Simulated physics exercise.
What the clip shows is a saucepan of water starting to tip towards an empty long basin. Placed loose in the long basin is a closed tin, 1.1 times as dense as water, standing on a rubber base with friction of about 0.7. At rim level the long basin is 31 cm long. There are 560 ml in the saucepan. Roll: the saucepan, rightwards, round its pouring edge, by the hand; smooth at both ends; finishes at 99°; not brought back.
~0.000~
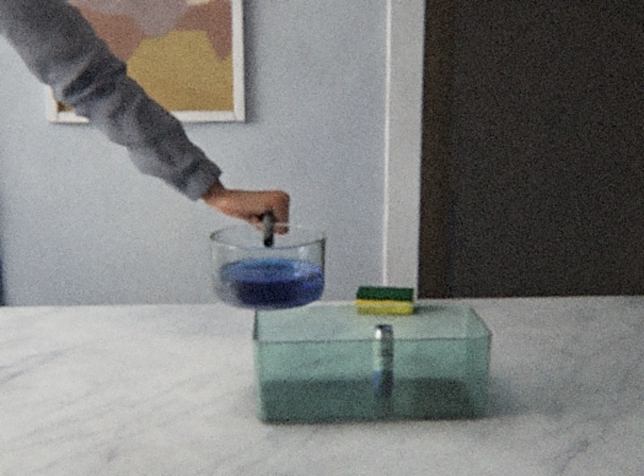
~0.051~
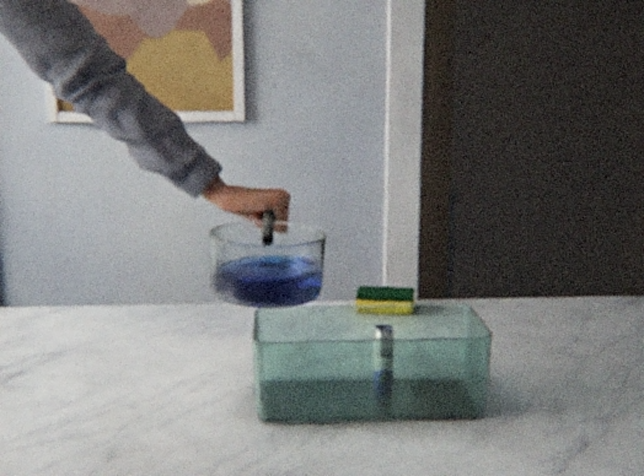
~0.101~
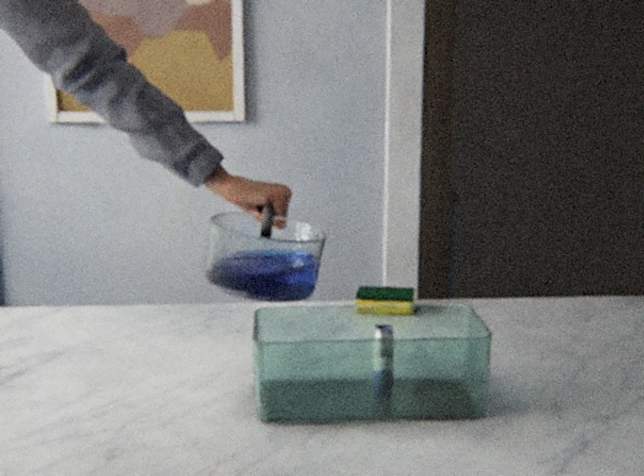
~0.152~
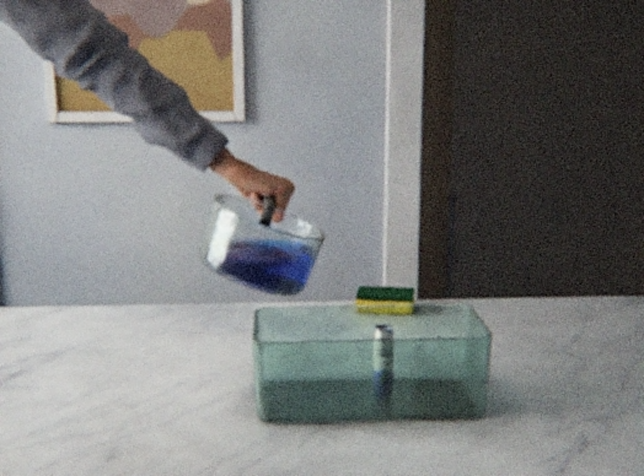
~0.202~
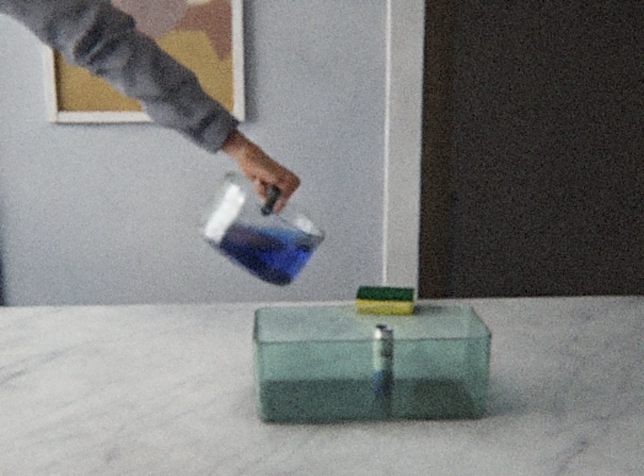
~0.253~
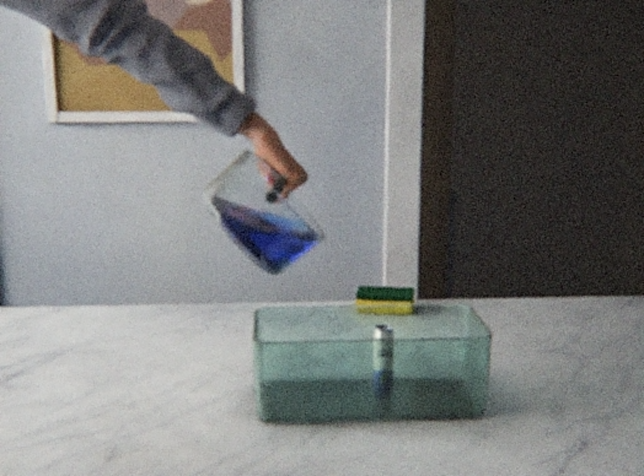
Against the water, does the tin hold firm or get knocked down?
It stands firm.
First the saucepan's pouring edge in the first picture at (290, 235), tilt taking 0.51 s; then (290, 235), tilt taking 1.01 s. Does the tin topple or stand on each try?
In the first try it comes down; in the second it comes down.
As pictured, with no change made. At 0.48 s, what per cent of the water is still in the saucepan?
Roughly 46 percent.
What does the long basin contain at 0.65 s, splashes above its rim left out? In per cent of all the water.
Roughly 70 %.
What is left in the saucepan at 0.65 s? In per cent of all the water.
Close to 10 percent of the total.
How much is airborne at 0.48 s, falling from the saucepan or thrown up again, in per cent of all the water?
About 54 per cent.
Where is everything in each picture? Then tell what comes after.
In the first picture, it leans 0°; its right rim is at (325, 236); the water meets the walls at (214, 270) and (322, 268); the long basin's rim runs from (254, 326) to (481, 321); the tin's top is at (384, 330).
In the second picture, it leans 2°; its right rim is at (325, 236); the water meets the walls at (213, 269) and (321, 265).
In the third picture, it leans 9°; its right rim is at (324, 237); the water meets the walls at (208, 263) and (318, 256).
In the fourth picture, it leans 20°; its right rim is at (324, 237); the water meets the walls at (202, 247) and (316, 248).
In the fifth picture, it leans 34°; its right rim is at (323, 237); the water meets the walls at (200, 222) and (316, 240).
In the sixth picture, it leans 49°; its right rim is at (322, 237); the water meets the walls at (208, 198) and (316, 231).
Then, 0.48 s in, the tilt is 98° and 45 per cent is still to pour; the tin stands where it began.
Then, 0.65 s in, the tilt is 99° and 9 per cent is still to pour; the tin stands where it began.
Then, 0.82 s in, the tilt is 99° and 3 per cent is still to pour; the tin stands where it began.
Then, 1.01 s in, the tilt is 99° and 1 per cent is still to pour; the tin stands where it began.
Finally, the tin stands where it began.
